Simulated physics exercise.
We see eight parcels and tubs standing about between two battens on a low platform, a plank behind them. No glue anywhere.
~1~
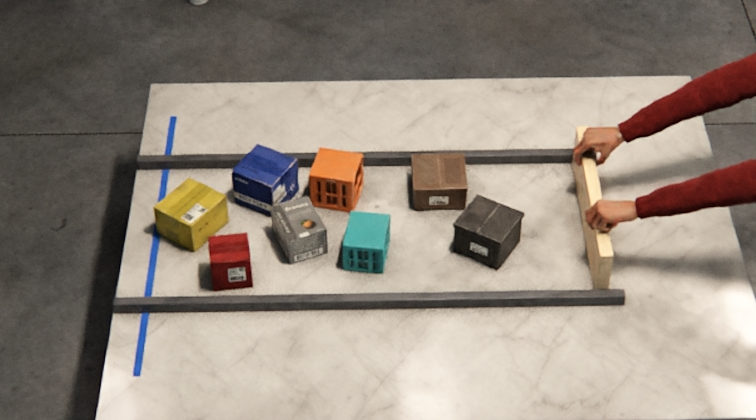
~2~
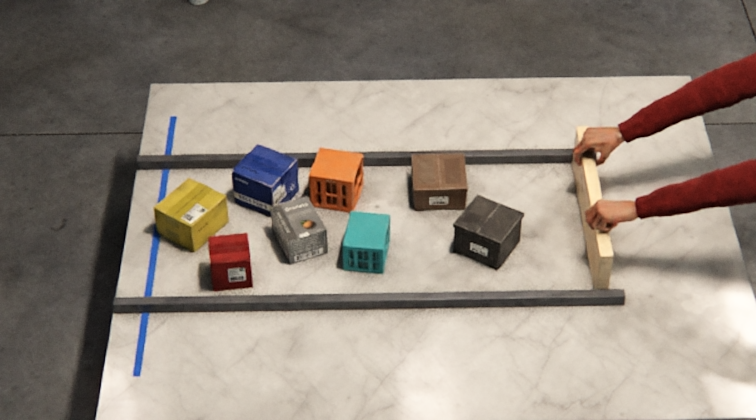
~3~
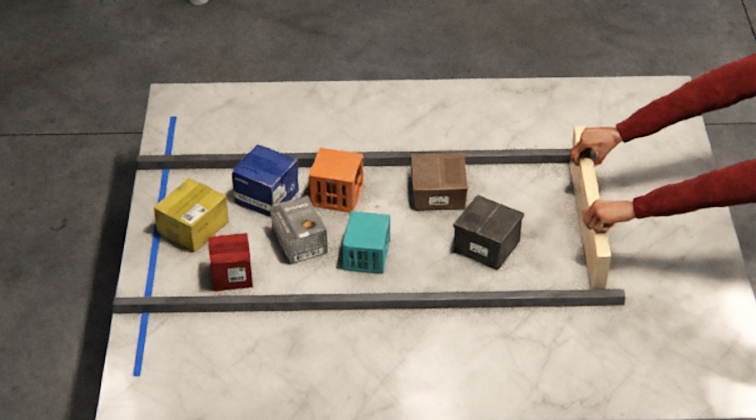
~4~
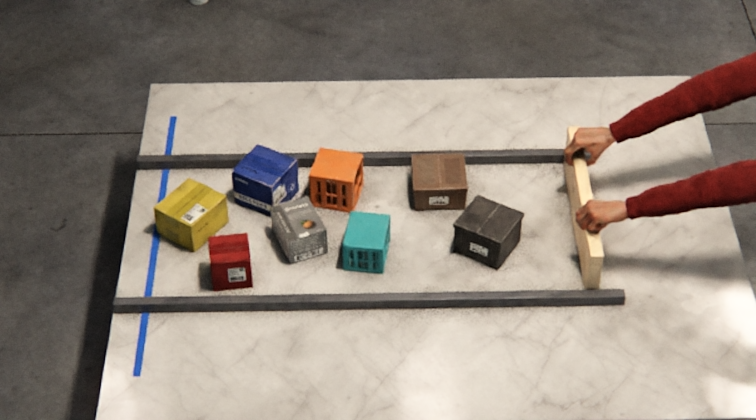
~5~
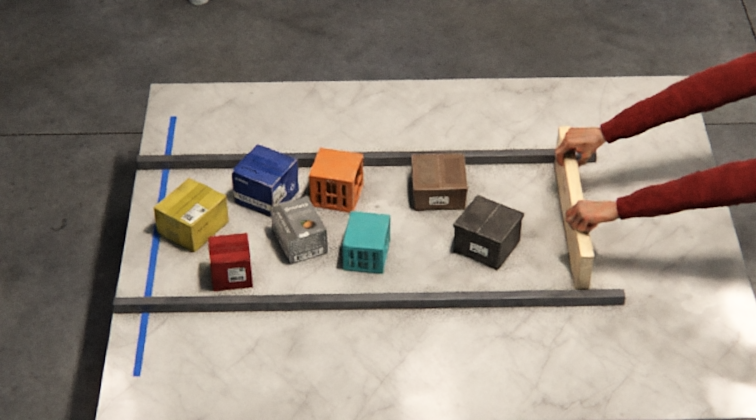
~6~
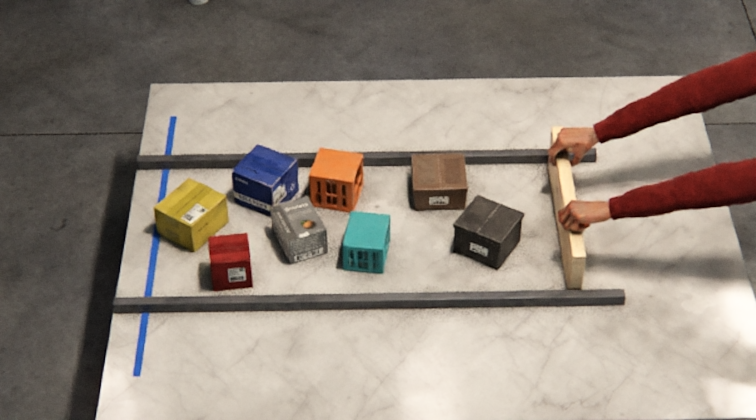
On a low marble-topped platform, eight boxes and crates stand scattered between two dark battens, with blue tape at the left and a pale plank at the right. Two red-sleeved arms grip the plank, hold it nearly still, then slide it slightly leftward. The boxes stay in place, untouched by it.
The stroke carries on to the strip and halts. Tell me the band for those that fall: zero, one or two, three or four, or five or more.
In the end the number that fall off is five or more.
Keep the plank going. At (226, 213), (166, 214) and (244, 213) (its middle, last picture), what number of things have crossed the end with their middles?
It would be 4, 6 and 2.
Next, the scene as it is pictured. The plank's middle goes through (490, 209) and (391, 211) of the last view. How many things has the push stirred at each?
By then 1, and 6.
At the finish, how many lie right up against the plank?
The number is 2.
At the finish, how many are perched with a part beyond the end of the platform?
Overhanging: 2.
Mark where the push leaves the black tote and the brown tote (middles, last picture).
About (124, 249), and the other about (135, 186).
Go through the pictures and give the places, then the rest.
In the first frame, yellow parcel (192, 214); red parcel (231, 262); blue parcel (266, 181); plank (591, 207); tape (157, 234).
In the second frame, red parcel (231, 262); turquoise crate (367, 242).
In the third frame, blue parcel (266, 181); black tote (488, 232).
In the fourth frame, yellow parcel (192, 214); brown tote (439, 182).
In the fifth frame, red parcel (231, 262); plank (573, 208).
In the sixth frame, yellow parcel (192, 214); red parcel (231, 262); blue parcel (266, 181); plank (566, 208); tape (157, 234).
A little later, none off yet; yellow parcel at rest near (192, 214); red parcel at rest near (231, 262); blue parcel at rest near (265, 181).
When it is over, the number that fall off is five or more; down, turquoise crate, orange crate, grey box, blue parcel, red parcel and yellow parcel.
